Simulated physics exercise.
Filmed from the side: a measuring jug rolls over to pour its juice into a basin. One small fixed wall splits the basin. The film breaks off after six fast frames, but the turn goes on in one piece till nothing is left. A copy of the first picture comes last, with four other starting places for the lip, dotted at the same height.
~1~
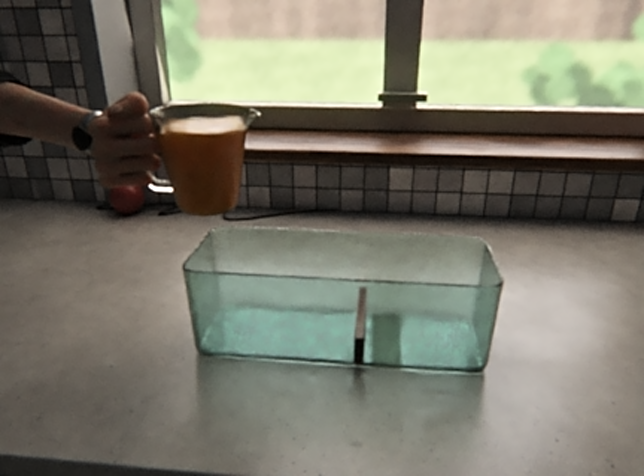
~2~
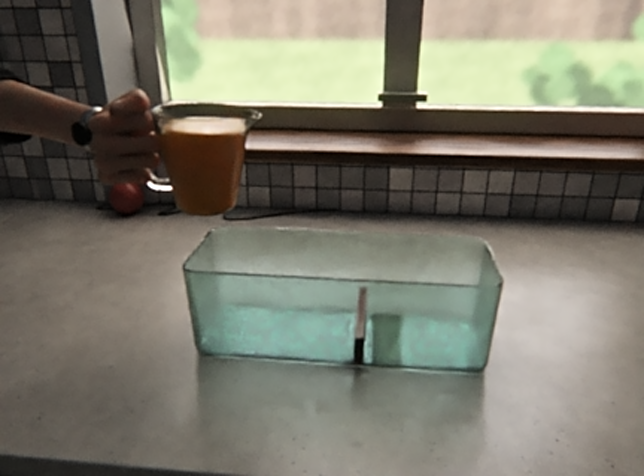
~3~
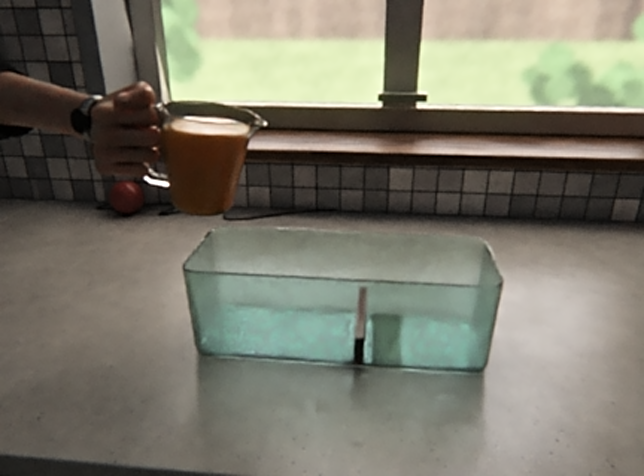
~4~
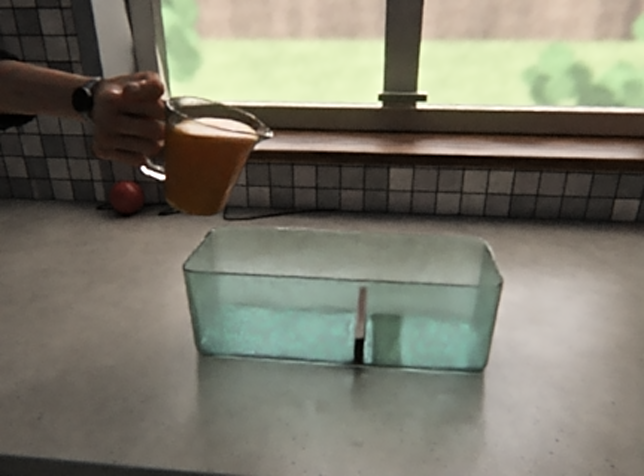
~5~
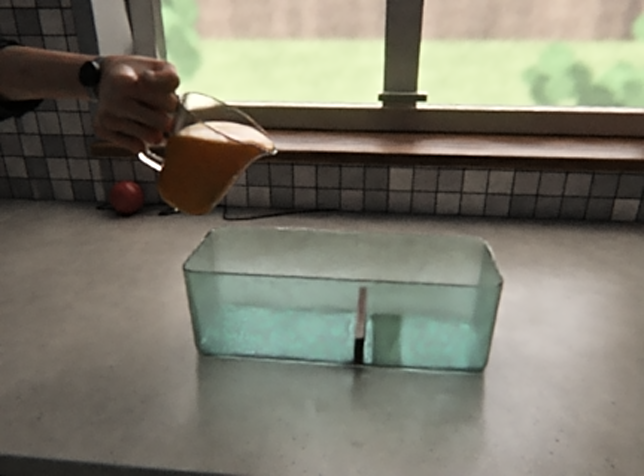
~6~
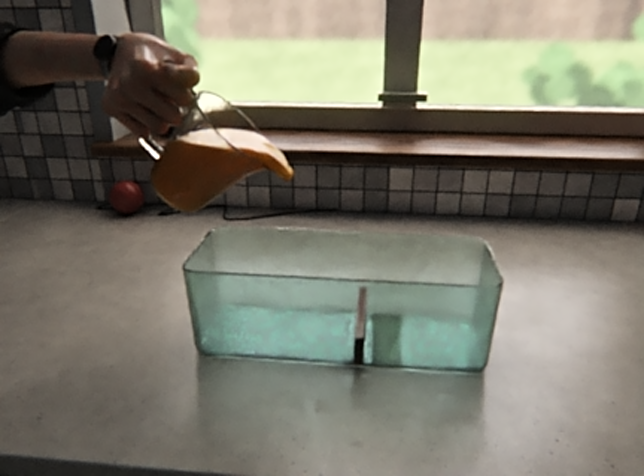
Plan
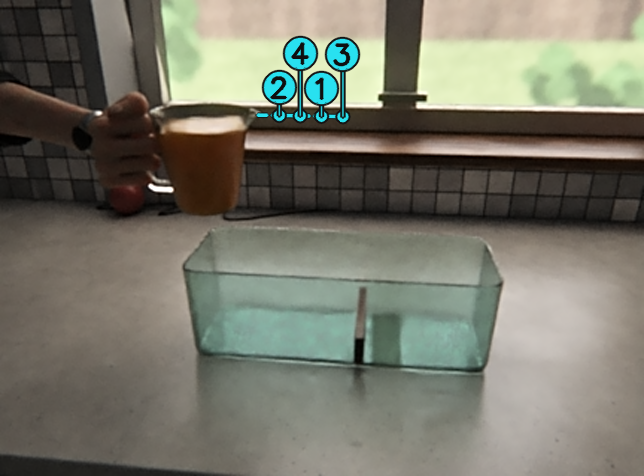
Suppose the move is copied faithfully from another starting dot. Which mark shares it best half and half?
Dot 1.
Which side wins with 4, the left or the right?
The left one.
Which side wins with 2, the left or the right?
The left one.
In cyan, 1 at (321, 116); 2 at (279, 115); 3 at (342, 116); 4 at (300, 115).
With 1, about 53 % ends left of the wall and 46 % right of it.
With 2, about 89 % ends left of the wall and 8 % right of it; 3 % is lost outside.
With 3, about 20 % ends left of the wall and 78 % right of it.
With 4, about 75 % ends left of the wall and 23 % right of it.
